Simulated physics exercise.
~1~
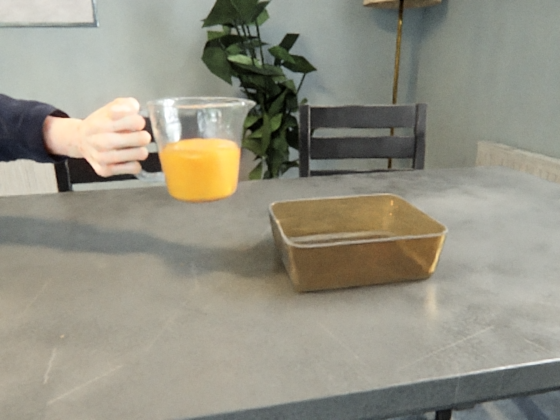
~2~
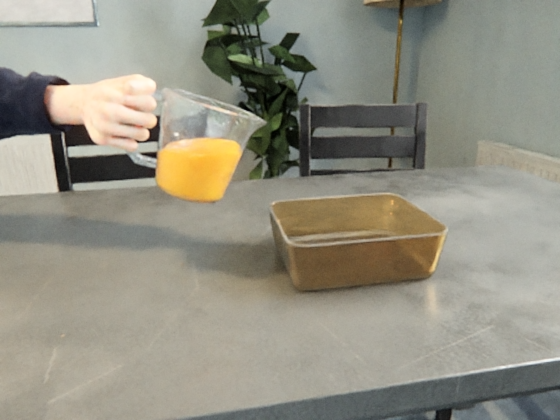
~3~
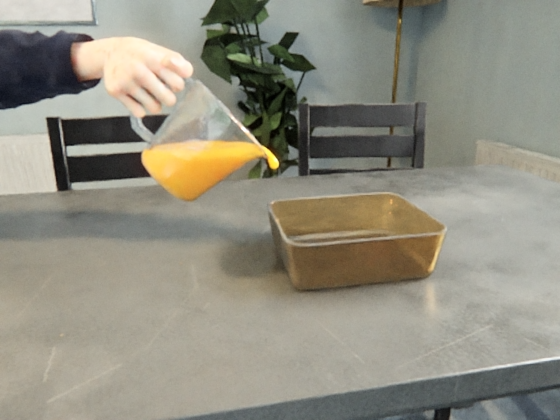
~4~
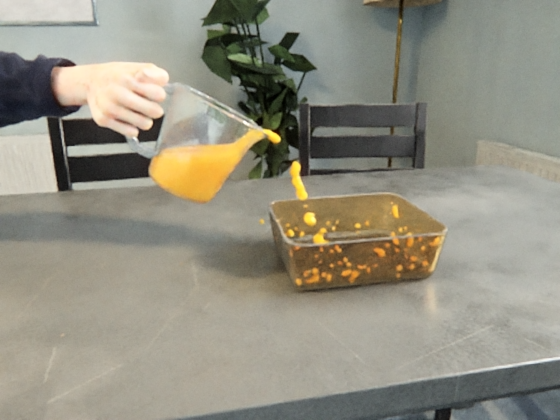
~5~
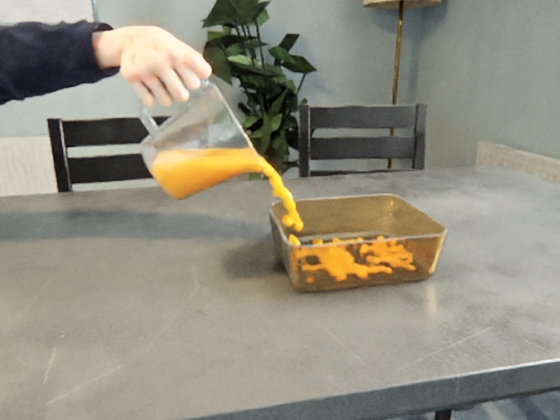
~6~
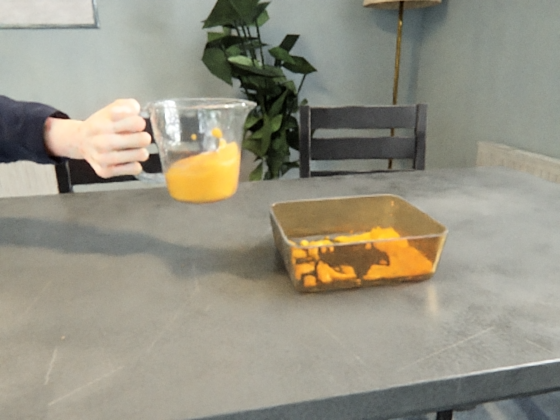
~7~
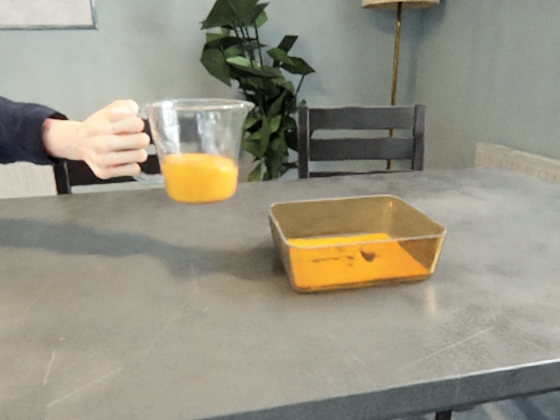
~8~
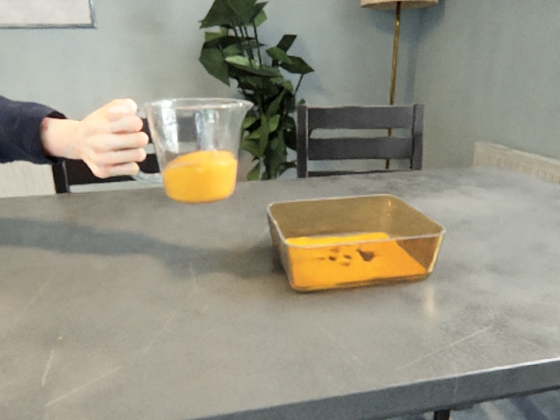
At a grey table, a hand tilts a flared jug of orange juice toward an empty oven dish, eases it back, then tips it further, pouring in two goes before levelling it; the juice settles across the dish's bottom, with some still in the jug.
